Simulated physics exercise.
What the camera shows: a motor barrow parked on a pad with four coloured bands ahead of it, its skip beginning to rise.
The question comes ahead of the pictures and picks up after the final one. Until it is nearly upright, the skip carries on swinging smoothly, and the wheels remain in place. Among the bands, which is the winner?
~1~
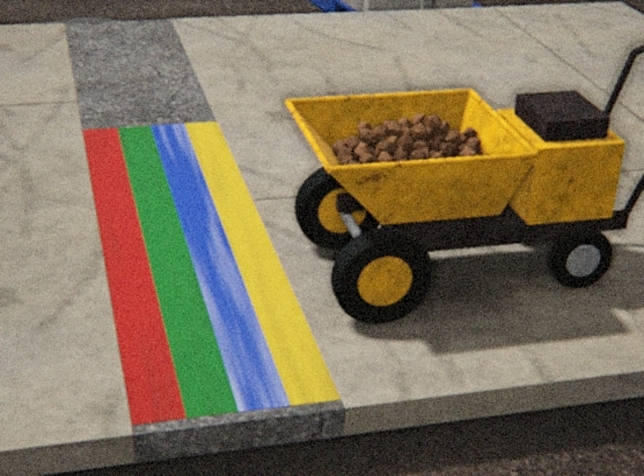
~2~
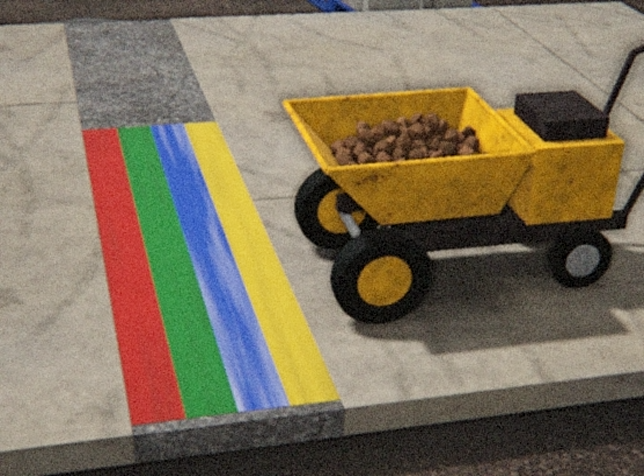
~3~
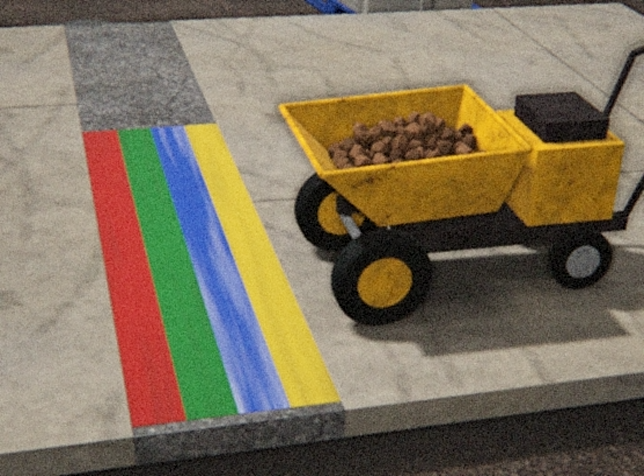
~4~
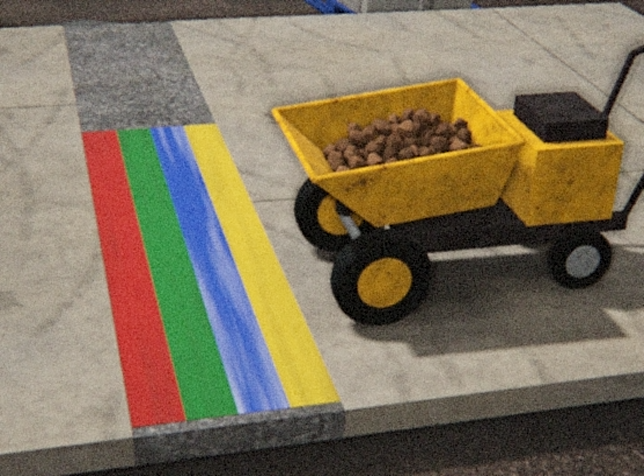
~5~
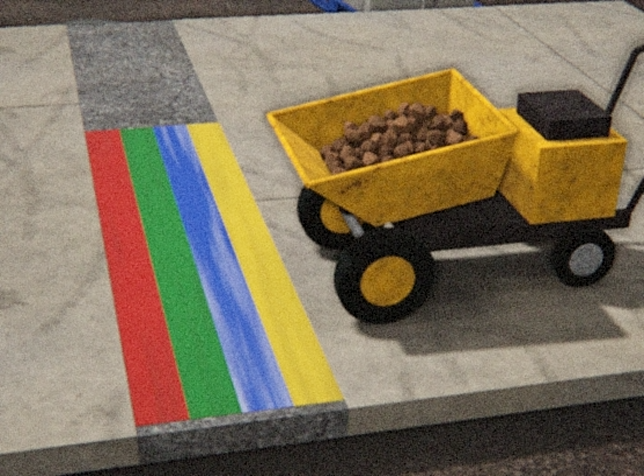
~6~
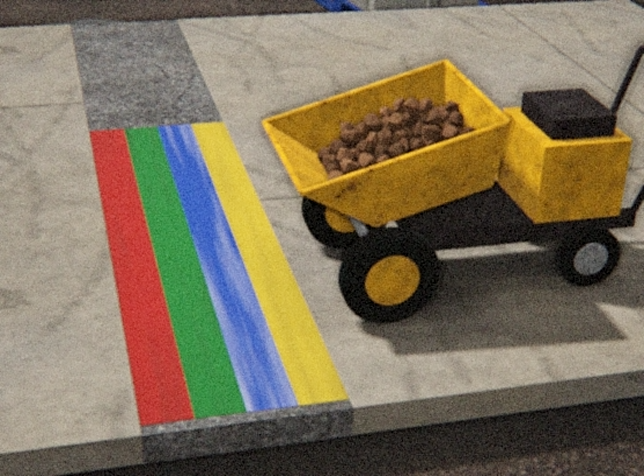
That would be the green band.
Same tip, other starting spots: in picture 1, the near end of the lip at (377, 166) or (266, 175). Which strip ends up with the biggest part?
First spot: The blue one; second spot: The red one.
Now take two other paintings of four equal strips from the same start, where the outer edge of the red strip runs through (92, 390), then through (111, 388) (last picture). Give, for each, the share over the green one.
In order, 30 % and 30 %.
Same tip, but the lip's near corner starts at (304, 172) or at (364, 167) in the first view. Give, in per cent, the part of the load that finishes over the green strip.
Result: 30 in a hundred, then 20 in a hundred.
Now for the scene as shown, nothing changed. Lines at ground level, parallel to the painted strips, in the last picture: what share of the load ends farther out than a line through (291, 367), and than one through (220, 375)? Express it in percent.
Estimate: 70 % and 50 %, respectively.
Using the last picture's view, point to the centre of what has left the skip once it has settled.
(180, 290).
Soon, skip tipped steeply; all in the skip.
A while on, skip tipped right over; about half in the skip; about a quarter over the blue strip; about a quarter over the green strip; a small part over the red strip.
Towards the end, skip tipped right over; about a quarter in the skip; a small part over the blue strip; about a third over the green strip; about a quarter over the red strip; a small part off the paint.
Finally, skip tipped right over; about a quarter in the skip; none over the yellow strip; a small part over the blue strip; about a third over the green strip; about a quarter over the red strip; a small part off the paint.
